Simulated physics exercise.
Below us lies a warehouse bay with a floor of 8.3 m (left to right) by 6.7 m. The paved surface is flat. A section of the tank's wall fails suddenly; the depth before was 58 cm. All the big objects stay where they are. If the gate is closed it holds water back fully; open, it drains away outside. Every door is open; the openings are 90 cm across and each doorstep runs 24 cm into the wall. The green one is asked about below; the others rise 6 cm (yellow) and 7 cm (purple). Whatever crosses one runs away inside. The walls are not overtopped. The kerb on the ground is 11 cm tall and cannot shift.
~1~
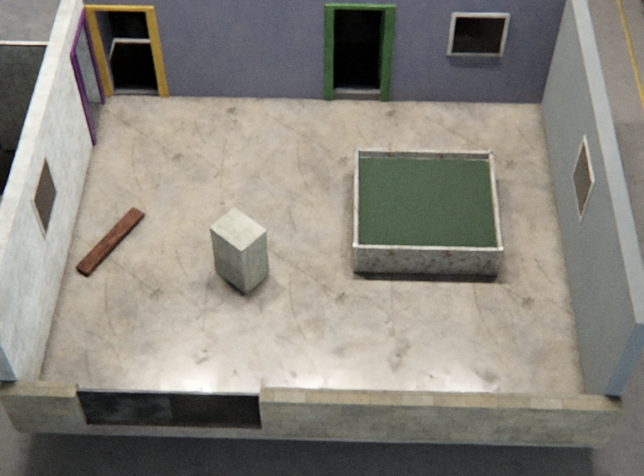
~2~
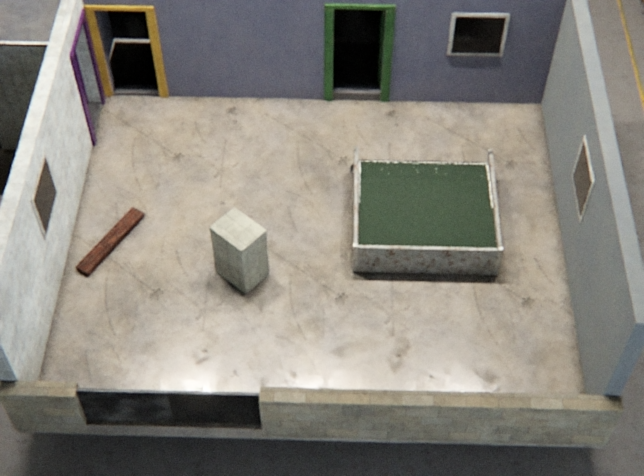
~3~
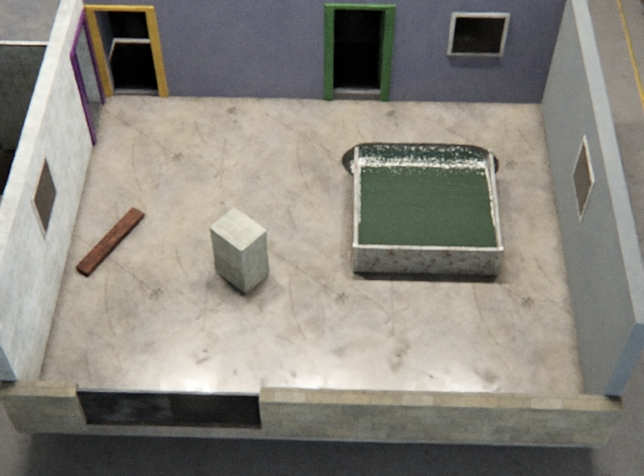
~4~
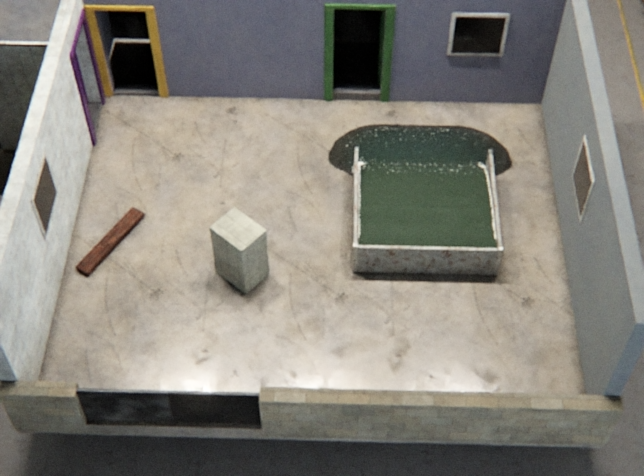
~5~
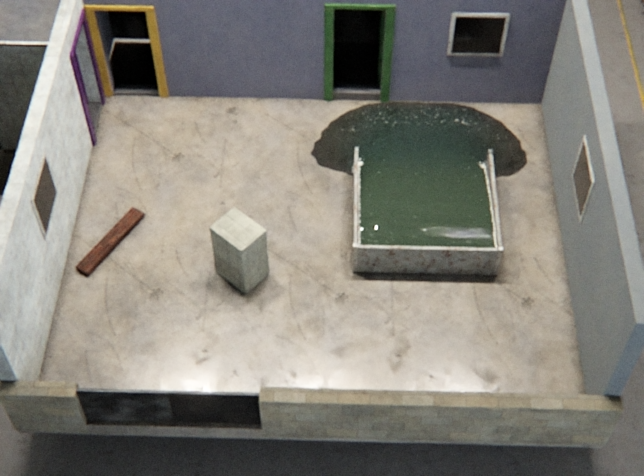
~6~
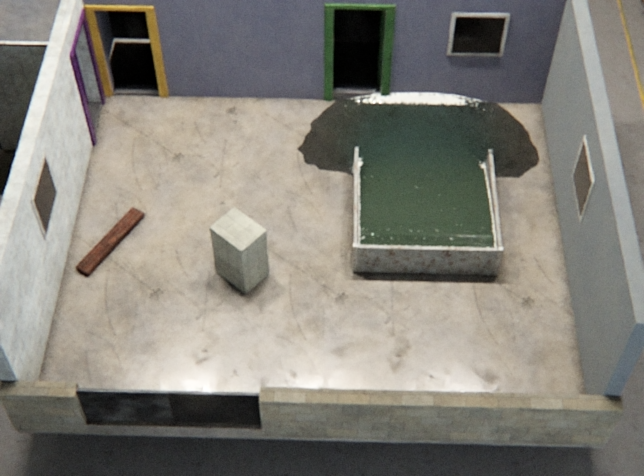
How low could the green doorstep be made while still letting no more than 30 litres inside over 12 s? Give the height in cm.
Close to 24 cm is just enough.
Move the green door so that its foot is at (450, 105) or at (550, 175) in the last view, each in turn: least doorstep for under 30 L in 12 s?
About 30 and 9.5 cm.
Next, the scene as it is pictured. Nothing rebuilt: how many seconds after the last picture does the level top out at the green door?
At about 1.4 s.
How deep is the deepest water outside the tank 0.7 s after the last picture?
Roughly 41 cm.
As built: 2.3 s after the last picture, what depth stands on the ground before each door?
Depths in cm: Yellow 4, green 23, purple 3.
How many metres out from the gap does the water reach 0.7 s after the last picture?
About 3.4 m.
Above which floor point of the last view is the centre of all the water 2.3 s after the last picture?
Near (409, 152).
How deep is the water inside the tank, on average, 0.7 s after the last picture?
Roughly 31 cm on average.
Then, 0.7 s after the last picture water covers 15 % of the floor, deepest (41 cm) near (408, 109); 30 cm at the green door, 13 litres in over its 19 cm doorstep.
Then, 2.3 s after the last picture water covers 35 % of the floor, deepest (34 cm) near (532, 105); 23 cm at the green door, 73 litres in over its 19 cm doorstep.
Then, 11.3 s after the last picture water covers 95 % of the floor, deepest (12 cm) near (60, 290); 6 cm at the green door, 78 litres in over its 19 cm doorstep.
At the green door as built, the water peaked near 32 cm, 1.3 s after the last picture.
Run again over the same 12 s with other heights there, 73 litres in over 19.5 cm, 18 litres over 26.5 cm. The limit of 30 litres is kept from about 24 cm up.
